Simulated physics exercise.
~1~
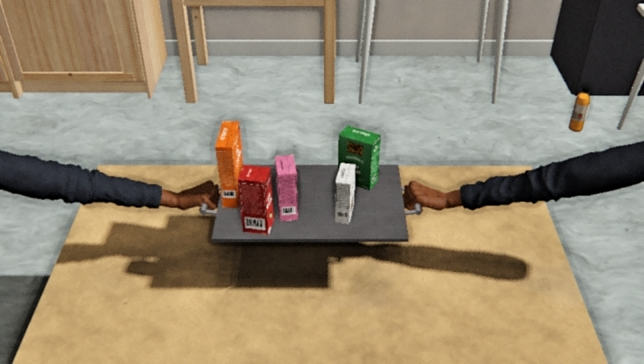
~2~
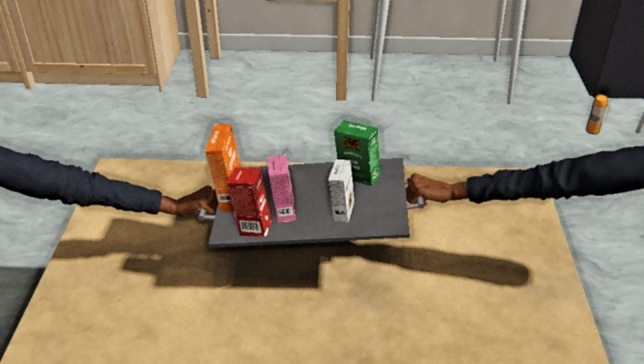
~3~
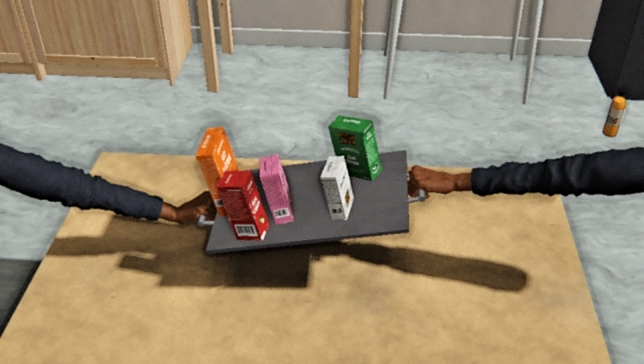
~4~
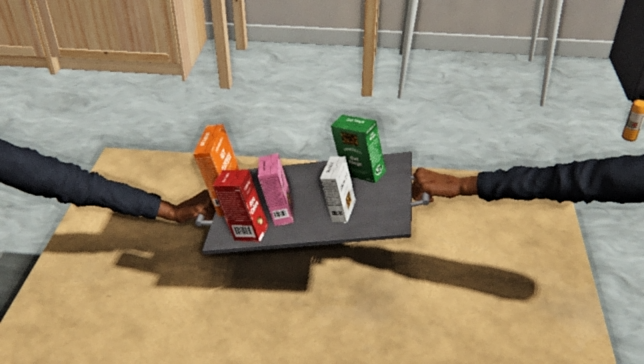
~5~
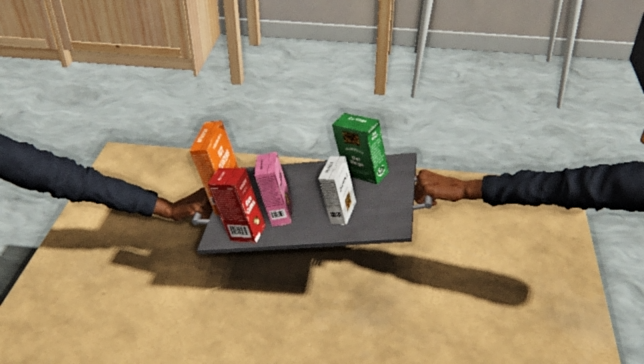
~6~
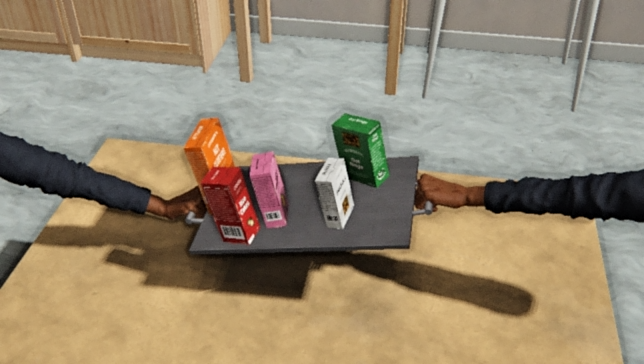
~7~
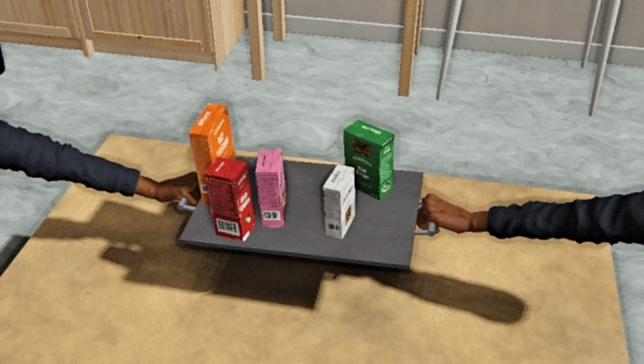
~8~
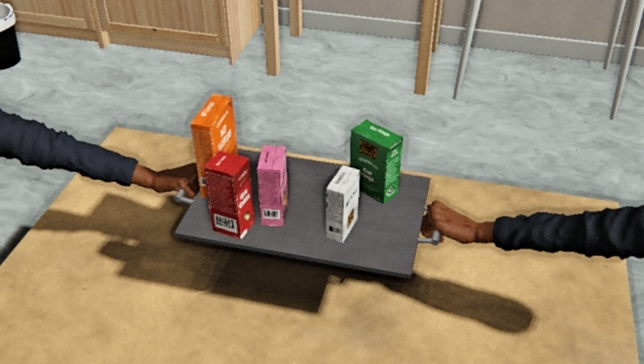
At first, two hands hold a dark, rimless tray nearly level above a tan surface, with five upright cartons on it, orange, red, pink, white and green. The hands then tip the tray so that its left edge drops, and the cartons lean along with it. They hold the tilt for a while, and none of the cartons visibly slides or falls as the view drifts slowly sideways. Next, the hands bring the tray back toward level, and the cartons straighten up. In the end, all five still stand in their places on the tray.
